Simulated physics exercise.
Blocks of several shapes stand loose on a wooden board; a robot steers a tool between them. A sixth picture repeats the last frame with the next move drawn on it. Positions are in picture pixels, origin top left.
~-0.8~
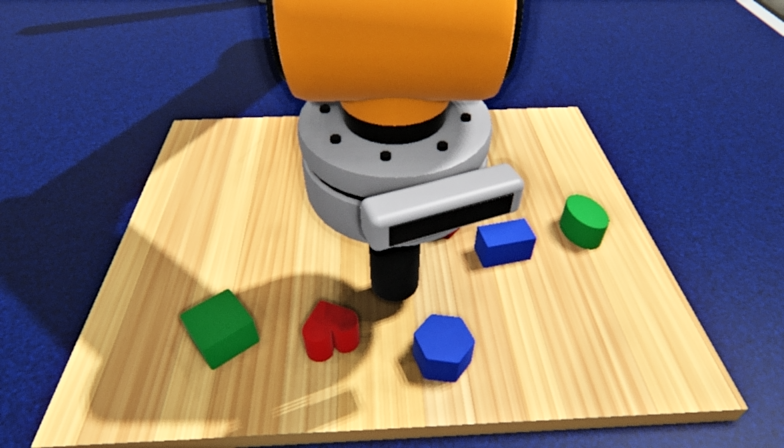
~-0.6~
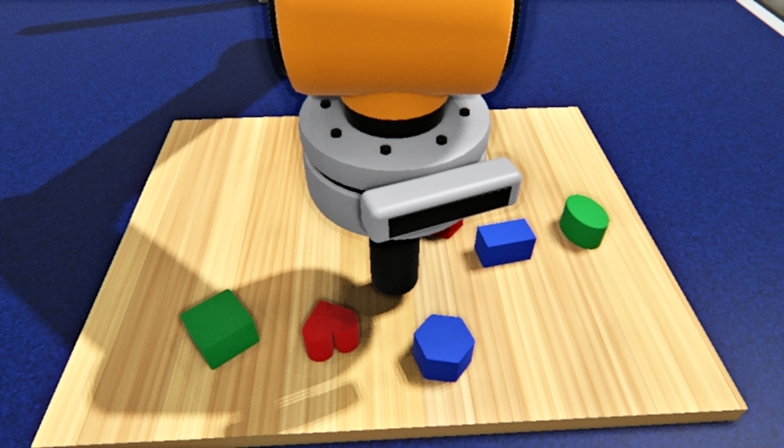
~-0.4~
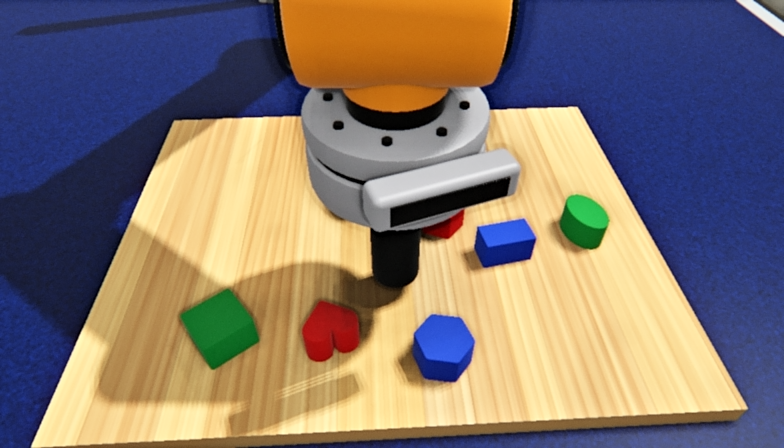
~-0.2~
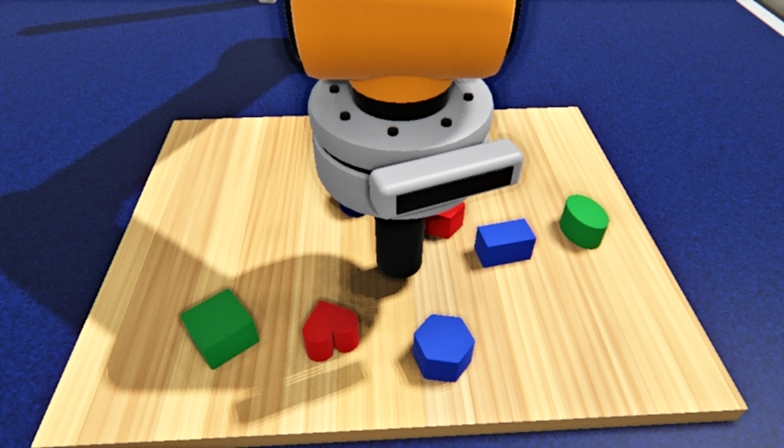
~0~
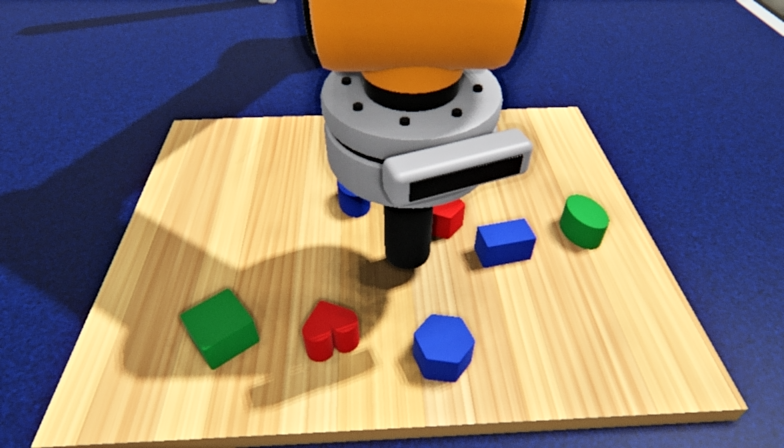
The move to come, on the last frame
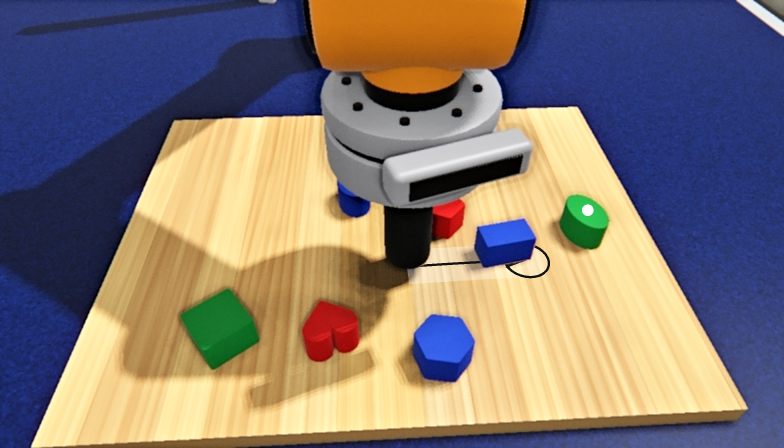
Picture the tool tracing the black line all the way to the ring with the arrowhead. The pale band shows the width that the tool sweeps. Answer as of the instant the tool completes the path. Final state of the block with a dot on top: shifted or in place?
Here the block with a dot on top moves off its spot.
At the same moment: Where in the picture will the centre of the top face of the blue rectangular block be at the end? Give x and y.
The centre of its top face lies at (570, 222).
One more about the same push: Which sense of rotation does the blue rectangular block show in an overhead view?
It goes anticlockwise.
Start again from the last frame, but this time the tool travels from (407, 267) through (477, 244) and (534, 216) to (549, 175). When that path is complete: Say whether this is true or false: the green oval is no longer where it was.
Answer: False.
The drawn path runs from (407, 267) to (526, 260); the dot is on the green oval.
What follows on the original path. One third of the way, tool at (448, 251); nothing pushed yet.
Two thirds of the way, tool at (490, 249); blue rectangular block at (534, 227).
At the end, tool at (530, 247); red five-sided block not moved; blue rectangular block at (570, 222), turned 20° anticlockwise; green oval at (601, 205), turned 15° anticlockwise.
